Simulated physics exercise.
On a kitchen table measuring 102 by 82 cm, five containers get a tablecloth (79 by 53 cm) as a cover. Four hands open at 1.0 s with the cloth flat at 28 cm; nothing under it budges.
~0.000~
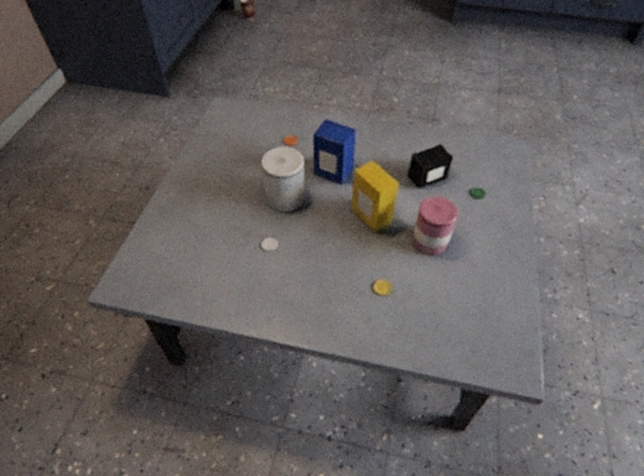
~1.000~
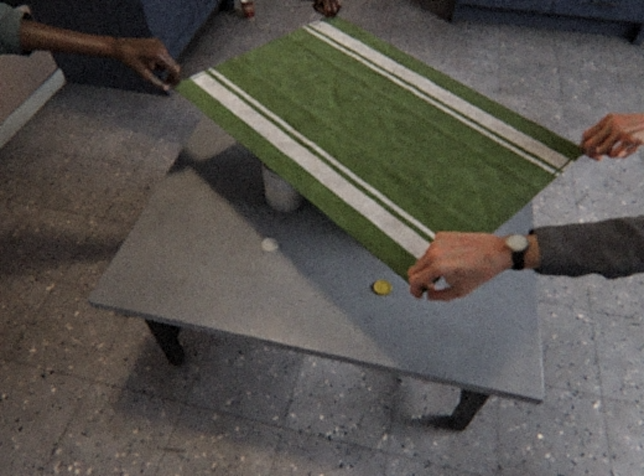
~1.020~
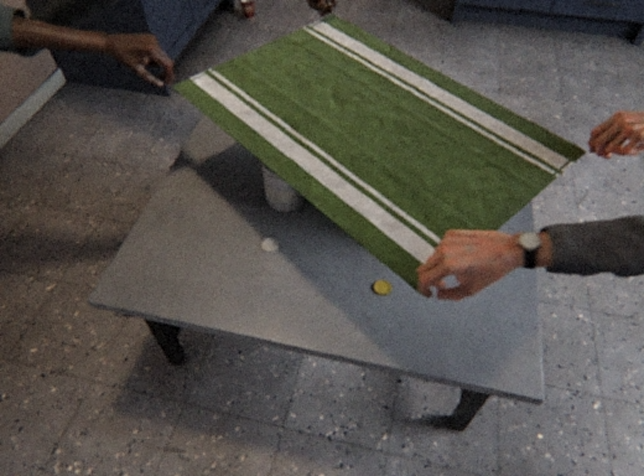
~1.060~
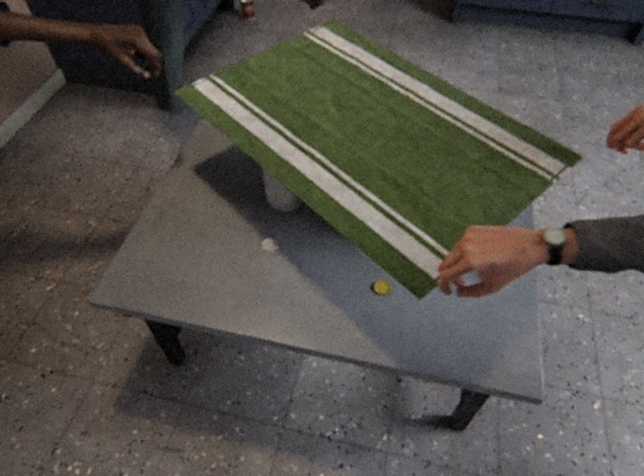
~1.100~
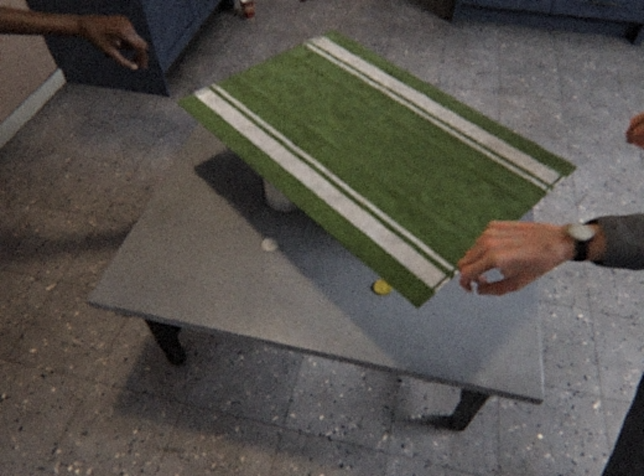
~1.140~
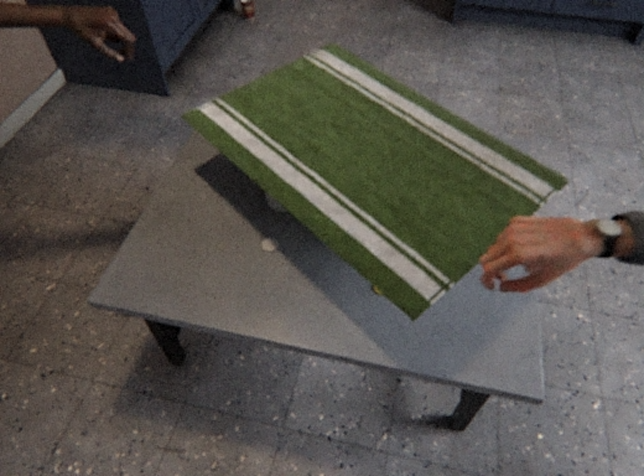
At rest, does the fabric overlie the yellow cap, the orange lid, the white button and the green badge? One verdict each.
In order: The yellow cap vanishes under it; the orange lid ends under the cloth; the white button still shows; the green badge remains in the open.
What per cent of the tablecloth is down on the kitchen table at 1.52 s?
Some 20 per cent.
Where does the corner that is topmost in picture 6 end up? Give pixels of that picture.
Around (328, 115).
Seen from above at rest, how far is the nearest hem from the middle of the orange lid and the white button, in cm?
Roughly 2 cm, 6 cm.
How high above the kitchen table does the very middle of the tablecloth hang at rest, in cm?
About 15 cm.
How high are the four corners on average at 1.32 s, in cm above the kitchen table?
About 0 cm.
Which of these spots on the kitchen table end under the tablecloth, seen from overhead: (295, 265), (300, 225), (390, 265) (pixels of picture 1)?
The first still shows; the second vanishes under it; the third vanishes under it.
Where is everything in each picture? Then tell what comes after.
In the first frame, shows, yellow cap (383, 287); orange lid (291, 140); white button (270, 244); green badge (478, 193); white tin (283, 160), 14 cm tall; black carton (433, 155), 8 cm tall; pink tin (439, 209), 12 cm tall; blue box (335, 131), 15 cm tall; yellow box (377, 176), 15 cm tall.
In the second frame, shows, tablecloth corners (172, 86) (333, 14) (587, 151) (422, 295); highest point 28 cm, lowest 28 cm.
In the third frame, shows, tablecloth corners (172, 87) (333, 15); highest point 28 cm, lowest 28 cm.
In the fourth frame, shows, tablecloth corners (174, 92) (333, 20); highest point 26 cm, lowest 26 cm.
In the fifth frame, shows, tablecloth corners (177, 103) (333, 30); highest point 23 cm, lowest 23 cm.
In the sixth frame, shows, tablecloth corners (181, 117) (332, 45) (569, 182) (414, 321); highest point 20 cm, lowest 19 cm.
At 1.3 s, 15 % of it is down, spanning 85 by 78 cm, above yellow cap, orange lid.
At 1.5 s, 20 % of it is down, spanning 81 by 77 cm, above yellow cap, orange lid.
At 1.7 s, 20 % of it is down, spanning 80 by 74 cm, above yellow cap, orange lid.
At 1.9 s, 20 % of it is down, spanning 80 by 74 cm, above yellow cap, orange lid.
At 2.7 s, 20 % of it is down, spanning 80 by 74 cm, above yellow cap, orange lid.
